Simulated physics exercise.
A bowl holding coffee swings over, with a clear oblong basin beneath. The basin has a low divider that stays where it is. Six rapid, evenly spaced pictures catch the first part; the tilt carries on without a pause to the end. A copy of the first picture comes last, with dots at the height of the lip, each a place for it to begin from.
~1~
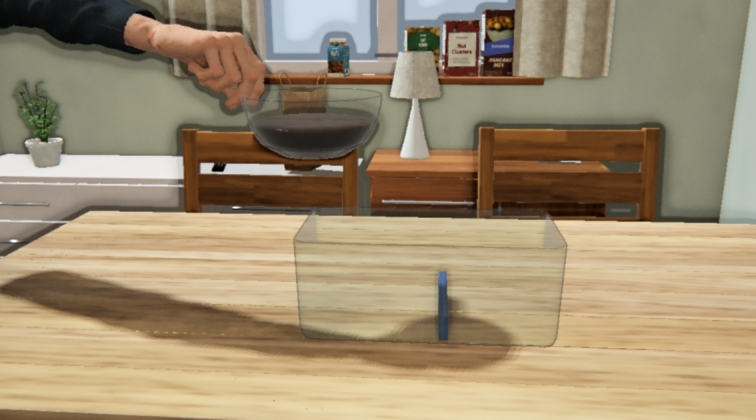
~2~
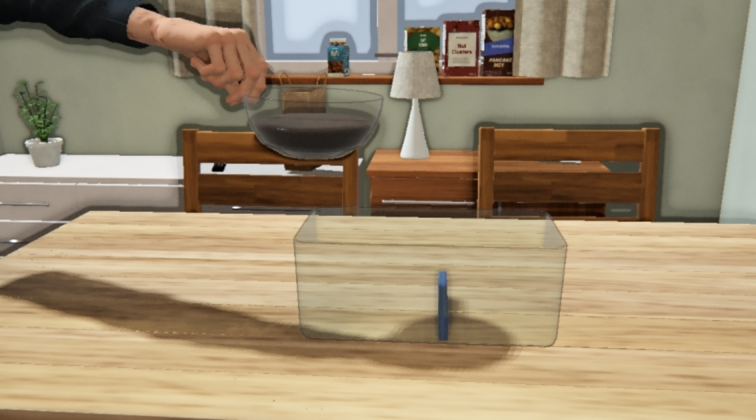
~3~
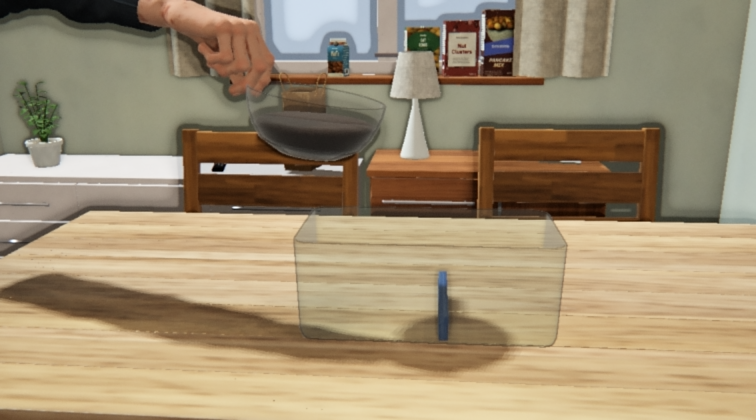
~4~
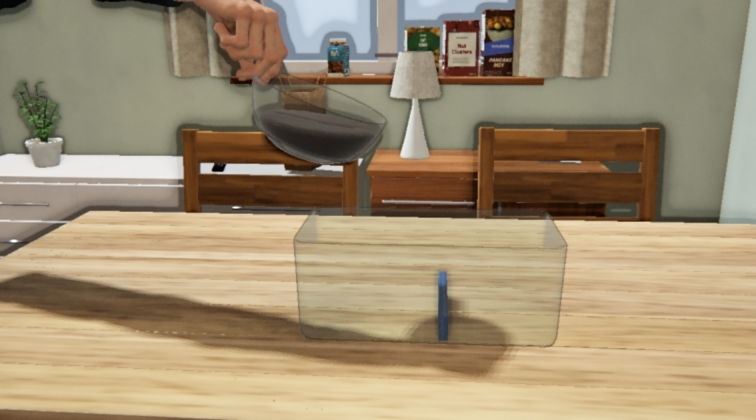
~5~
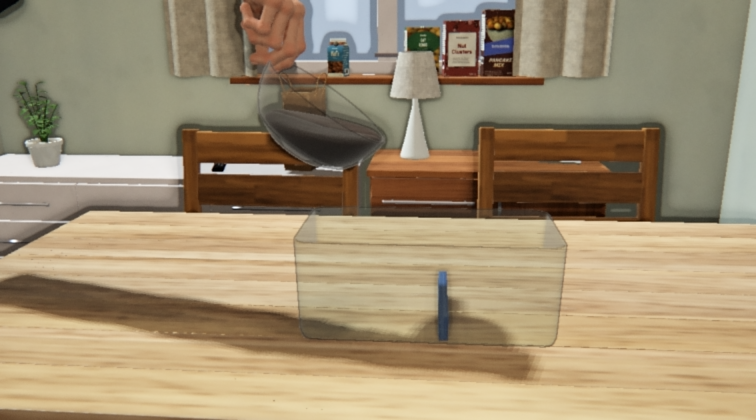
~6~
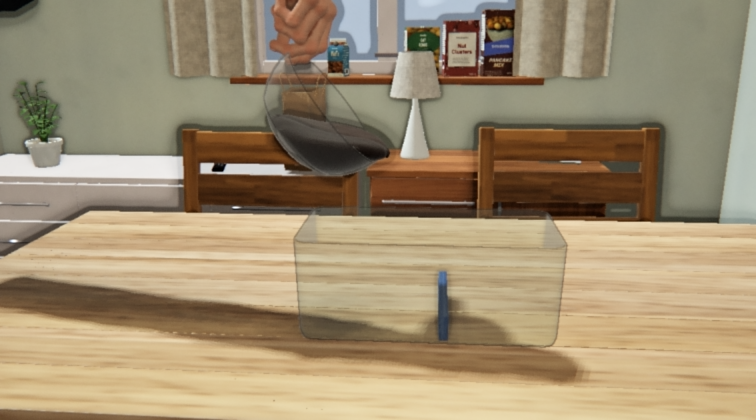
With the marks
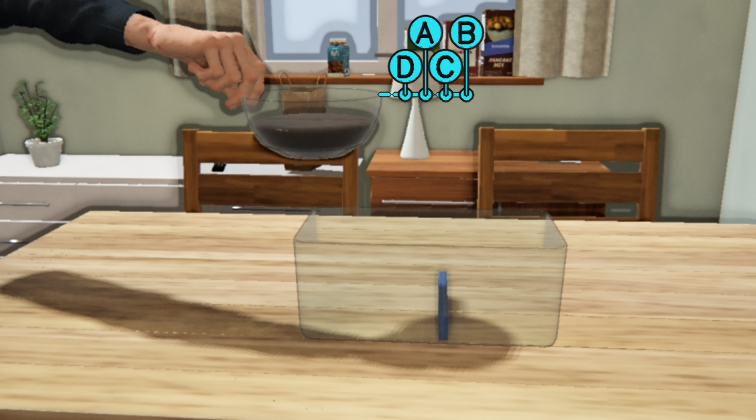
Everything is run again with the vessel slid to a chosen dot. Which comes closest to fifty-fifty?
Place A.
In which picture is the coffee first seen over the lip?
Picture 6.
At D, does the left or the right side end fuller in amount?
The left one.
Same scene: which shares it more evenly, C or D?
Here it is place C.
On the marked copy, A at (425, 94); B at (466, 94); C at (445, 94); D at (405, 94).
For place A, about 49 % ends left of the wall and 47 % right of it; 4 % is lost outside.
For place B, about 25 % ends left of the wall and 69 % right of it; 7 % is lost outside.
For place C, about 37 % ends left of the wall and 59 % right of it; 5 % is lost outside.
For place D, about 70 % ends left of the wall and 25 % right of it; 5 % is lost outside.
